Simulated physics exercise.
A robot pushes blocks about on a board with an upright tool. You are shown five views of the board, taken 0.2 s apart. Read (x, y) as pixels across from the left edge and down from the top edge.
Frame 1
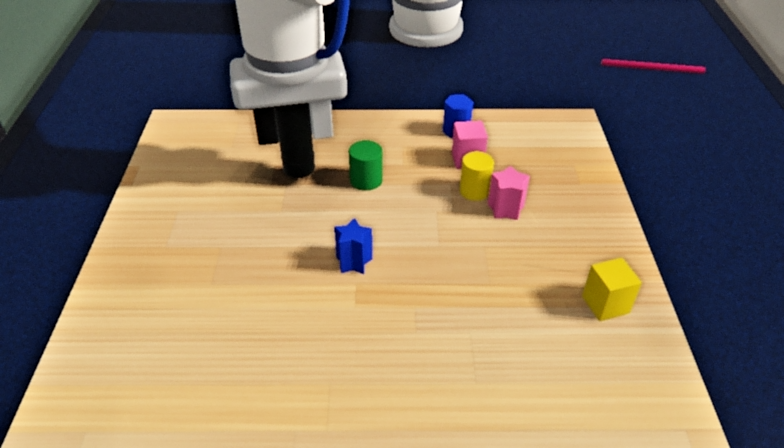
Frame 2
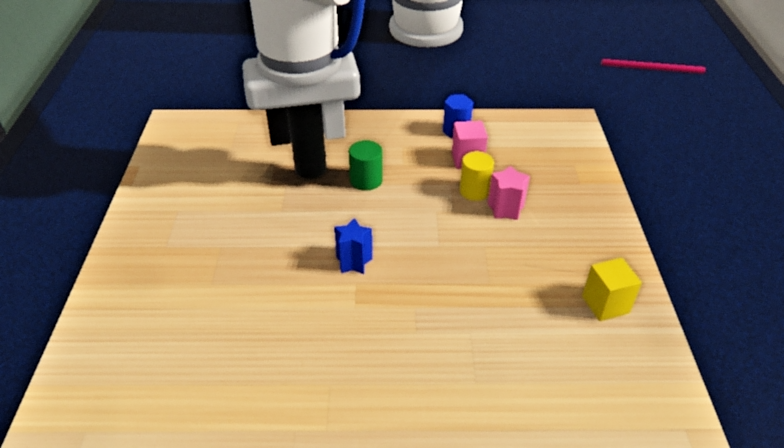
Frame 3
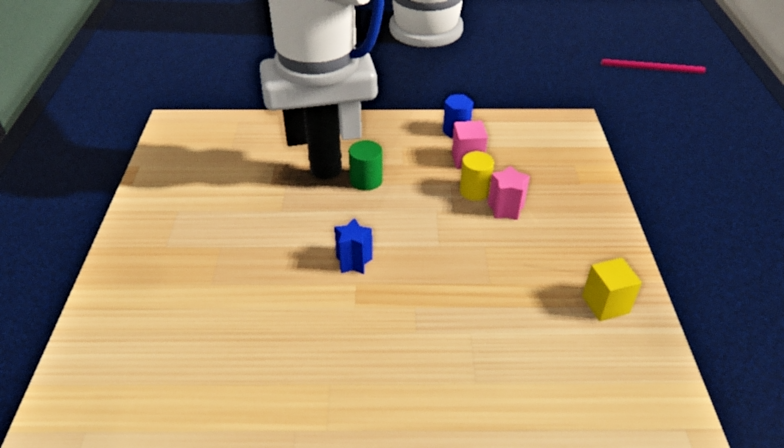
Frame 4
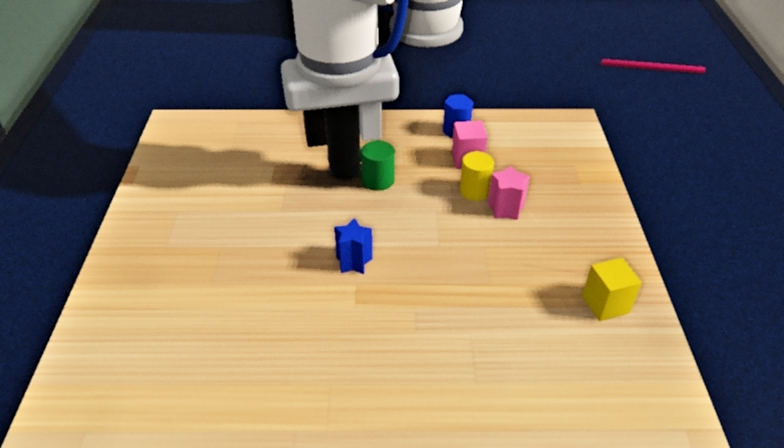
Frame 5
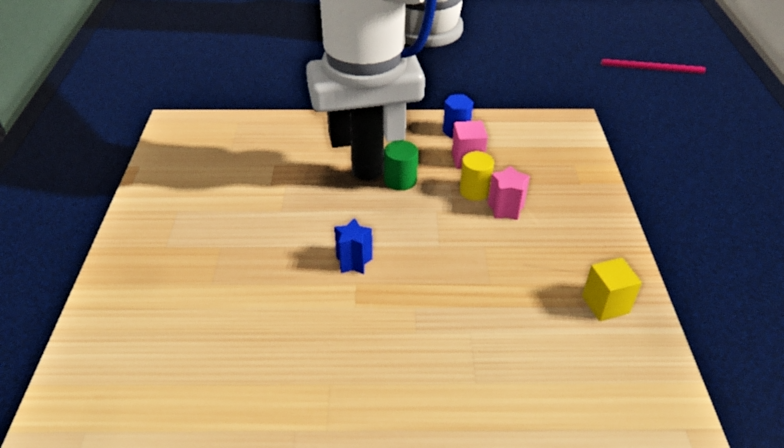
To begin with, a robot's upright black tool stands left of a green cylinder on a wooden board scattered with blue, pink and yellow blocks. The tool slides right until it meets the cylinder, then pushes it a short way right, while the other blocks stay still.
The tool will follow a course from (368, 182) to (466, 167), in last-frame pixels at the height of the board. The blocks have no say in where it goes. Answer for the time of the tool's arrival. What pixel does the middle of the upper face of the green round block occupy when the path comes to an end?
It is at (498, 148).
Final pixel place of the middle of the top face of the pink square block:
The pink square block ends near (489, 123).
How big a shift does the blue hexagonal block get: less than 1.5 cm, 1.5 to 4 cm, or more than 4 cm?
The best fit is under 1.5 cm.
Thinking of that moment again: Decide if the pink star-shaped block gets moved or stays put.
Moved away.
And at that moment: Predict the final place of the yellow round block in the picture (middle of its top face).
My best guess is (499, 169).
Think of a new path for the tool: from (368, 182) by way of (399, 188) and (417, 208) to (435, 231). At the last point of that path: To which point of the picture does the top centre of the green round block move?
I'd expect the centre of its top face to be at (433, 151).
What follows on the original path. One third of the way, tool at (402, 167); green round block at (436, 148).
Two thirds of the way, tool at (435, 162); green round block at (469, 147); pink square block at (478, 127), turned 30° anticlockwise; yellow round block at (489, 165).
At the end, tool at (467, 157); green round block at (498, 148); blue hexagonal block still; pink square block at (489, 123), turned 50° anticlockwise; yellow round block at (499, 169); pink star-shaped block at (519, 185).
